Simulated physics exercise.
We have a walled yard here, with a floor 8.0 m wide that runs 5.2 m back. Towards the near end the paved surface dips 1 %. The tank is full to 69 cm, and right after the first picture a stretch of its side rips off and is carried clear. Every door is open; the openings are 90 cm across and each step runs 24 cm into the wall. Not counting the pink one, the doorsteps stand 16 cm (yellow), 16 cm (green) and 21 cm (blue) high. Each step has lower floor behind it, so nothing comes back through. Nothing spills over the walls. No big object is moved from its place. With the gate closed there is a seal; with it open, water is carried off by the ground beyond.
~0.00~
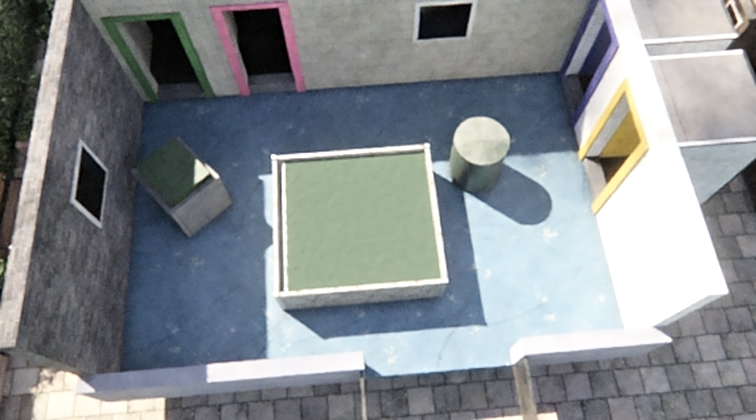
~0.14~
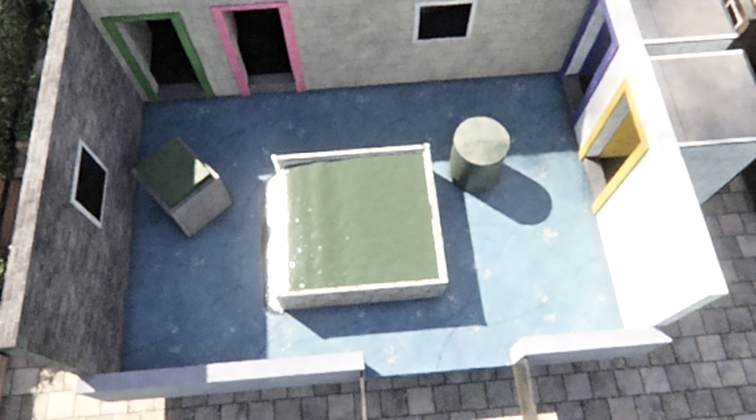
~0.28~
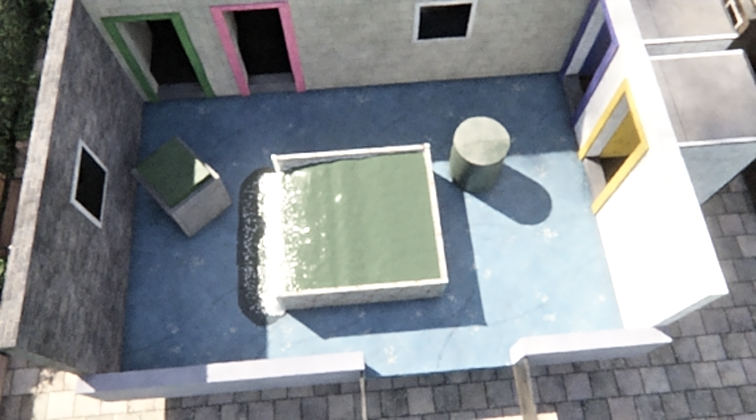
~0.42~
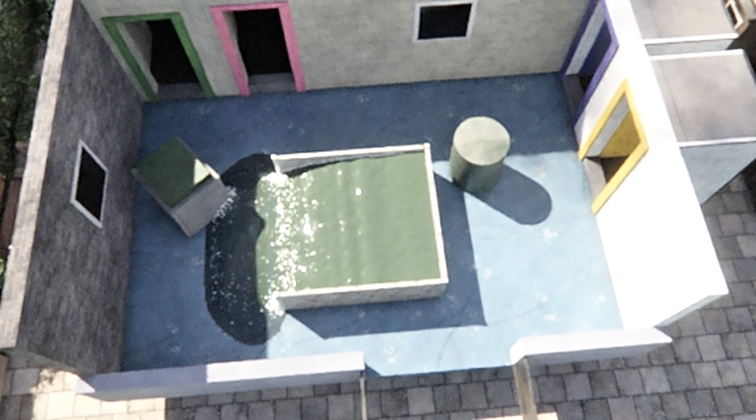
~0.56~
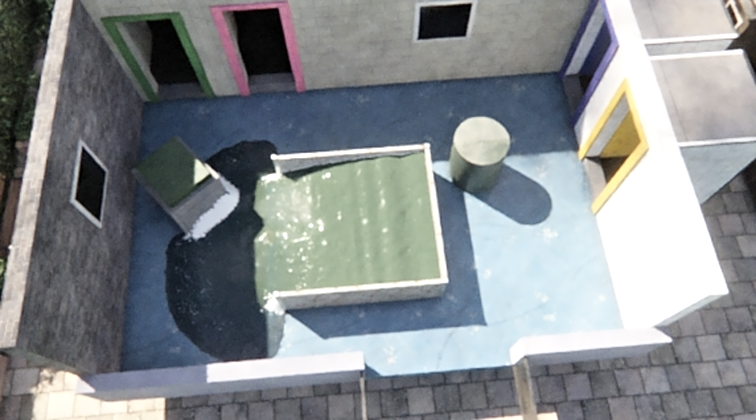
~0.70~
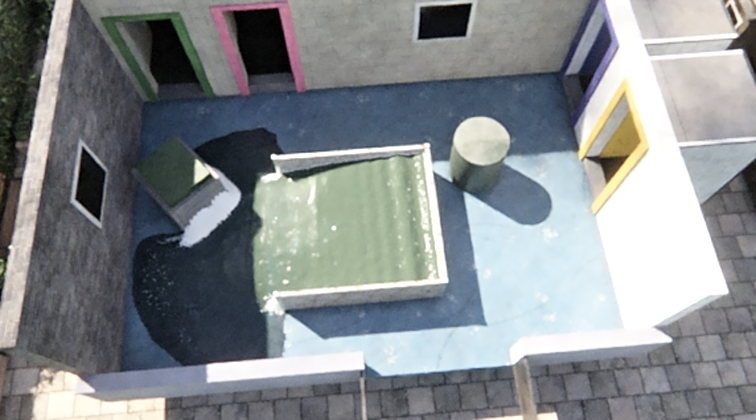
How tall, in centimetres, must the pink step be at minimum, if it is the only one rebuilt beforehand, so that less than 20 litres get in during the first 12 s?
It needs to be at least 10 cm tall.
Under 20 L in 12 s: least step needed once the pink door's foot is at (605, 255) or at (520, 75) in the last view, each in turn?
Around 9.5 and 12.0 cm respectively.
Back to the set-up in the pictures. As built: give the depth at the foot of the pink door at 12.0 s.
Some 7.0 cm.
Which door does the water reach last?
Final door: Blue.
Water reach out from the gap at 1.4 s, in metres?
Near 3.8 metres, give or take.
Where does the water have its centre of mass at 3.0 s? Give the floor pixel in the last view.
Look at about (244, 253) in the last view.
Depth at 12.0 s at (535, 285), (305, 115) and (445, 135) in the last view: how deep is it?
Respectively 6 cm, 6 cm and 8 cm.
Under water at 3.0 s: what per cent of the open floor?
Approximately 40 % of it.
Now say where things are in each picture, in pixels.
Still water, 69 cm deep, in the tank at (356, 218); the pink door at (264, 58) is dry, in the first frame.
The gap is at (283, 235), the front 0.2 m out at (271, 305); the back of the tank holds 69 cm, in the second frame.
Water pours out at (283, 236) and has run 0.7 m, to (245, 304); about 12 cm deep outside, 69 cm at the back, in the third frame.
Water pours out at (283, 237) and has run 1.3 m, to (211, 222); about 12 cm deep outside, 69 cm at the back, in the fourth frame.
Water pours out at (283, 237) and has run 1.9 m, to (172, 292); about 10 cm deep outside, 69 cm at the back, in the fifth frame.
The gap is at (283, 237), the front 2.4 m out at (139, 295); the back of the tank holds 62 cm; the pink door at (264, 58), 3.1 m from the gap, is still 1.3 m from the nearest water, in the sixth frame.
After 1.4 s water covers 30 % of the floor, deepest (49 cm) near (139, 291); it has not reached the pink door.
After 3.0 s water covers 40 % of the floor, deepest (46 cm) near (120, 382); 9 cm at the pink door, 0 litres in over its 24 cm step.
After 12.0 s water covers 95 % of the floor, deepest (14 cm) near (129, 282); 7 cm at the pink door, 0 litres in over its 24 cm step.
At the pink door as built, the water arrived by 2.2 s and peaked near 15 cm at 4.8 s.
Run again over the same 12 s with other heights there, 30 litres in over 8.5 cm, 10 litres over 11.5 cm. The limit of 20 litres is kept from about 10 cm up.
